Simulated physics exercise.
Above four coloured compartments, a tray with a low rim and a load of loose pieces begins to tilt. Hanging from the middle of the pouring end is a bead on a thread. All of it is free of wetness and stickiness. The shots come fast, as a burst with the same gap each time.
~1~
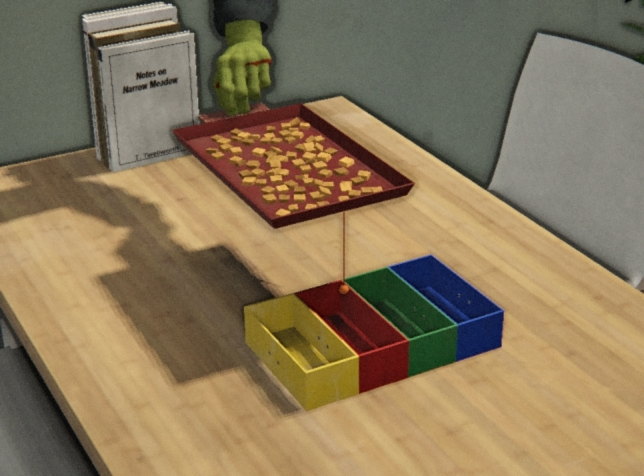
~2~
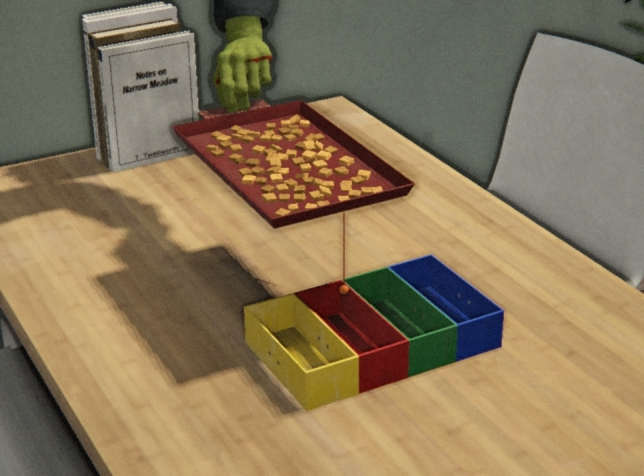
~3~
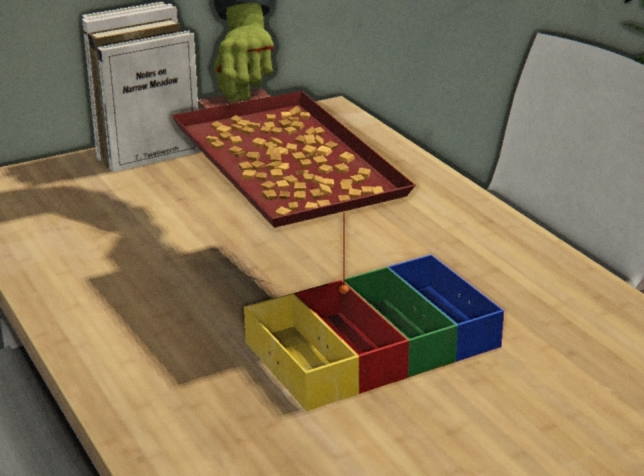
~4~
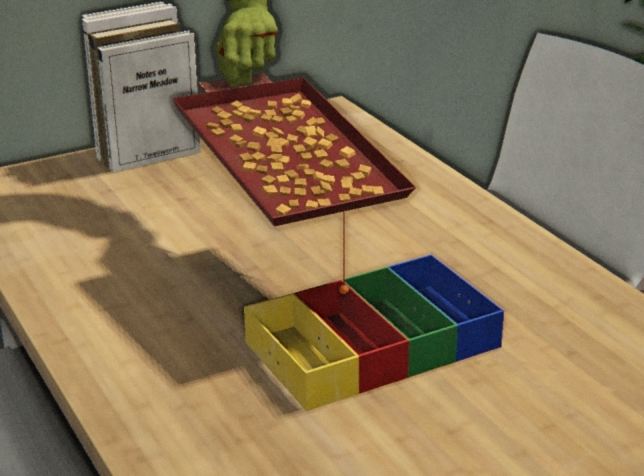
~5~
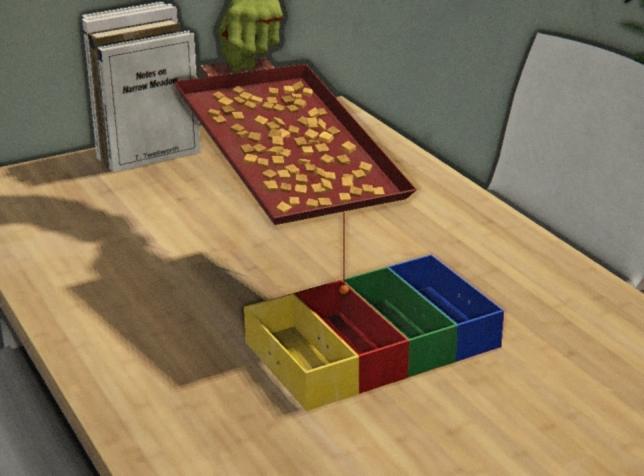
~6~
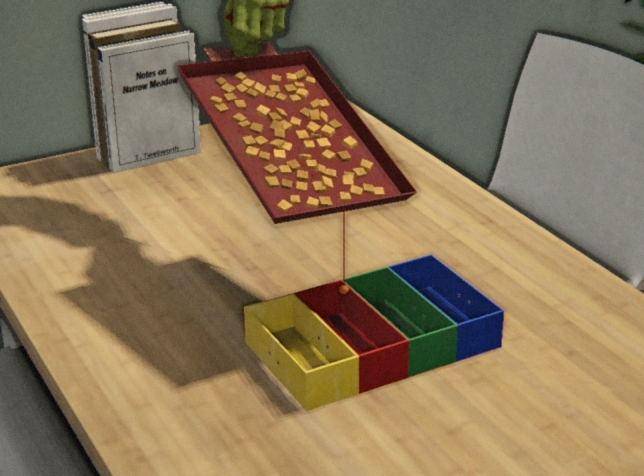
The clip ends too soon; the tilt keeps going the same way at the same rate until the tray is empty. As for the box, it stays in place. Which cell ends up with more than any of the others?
The green cell.
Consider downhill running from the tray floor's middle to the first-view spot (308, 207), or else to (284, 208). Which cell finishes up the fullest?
Try 1 - yellow. Try 2 - the yellow one.
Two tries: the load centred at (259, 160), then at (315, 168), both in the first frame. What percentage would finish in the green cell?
Roughly 60 per cent, then roughly 50 per cent.
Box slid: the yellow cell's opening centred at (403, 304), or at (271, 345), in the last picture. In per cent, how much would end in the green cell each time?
Roughly 0% first, roughly 30% second.
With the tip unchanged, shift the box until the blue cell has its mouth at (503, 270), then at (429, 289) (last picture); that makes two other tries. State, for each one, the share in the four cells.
The first comes to 90 percent and the second to 100 percent.
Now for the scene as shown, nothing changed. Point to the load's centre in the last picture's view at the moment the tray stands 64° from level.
The load is centred about (369, 184).
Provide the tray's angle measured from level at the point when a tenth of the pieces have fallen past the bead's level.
Roughly 80 degrees.
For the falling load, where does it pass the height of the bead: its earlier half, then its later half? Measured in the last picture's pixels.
(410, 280), then (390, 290).
Just after the last frame, tray tipped steeply; almost all on the tray; about a tenth falling or outside the box.
A moment on, tray tipped past a quarter turn; just a few on the tray; roughly half in the green cell; roughly a quarter in the blue cell; roughly a quarter in the red cell; about a tenth falling or outside the box.
Further on, tray tipped past a quarter turn; roughly half in the green cell; roughly a quarter in the red cell; roughly a quarter in the blue cell; just a few in the yellow cell; just a few falling or outside the box.
When it is over, tray tipped past a quarter turn; roughly half in the green cell; roughly a quarter in the red cell; roughly a quarter in the blue cell; just a few in the yellow cell; just a few outside the box.
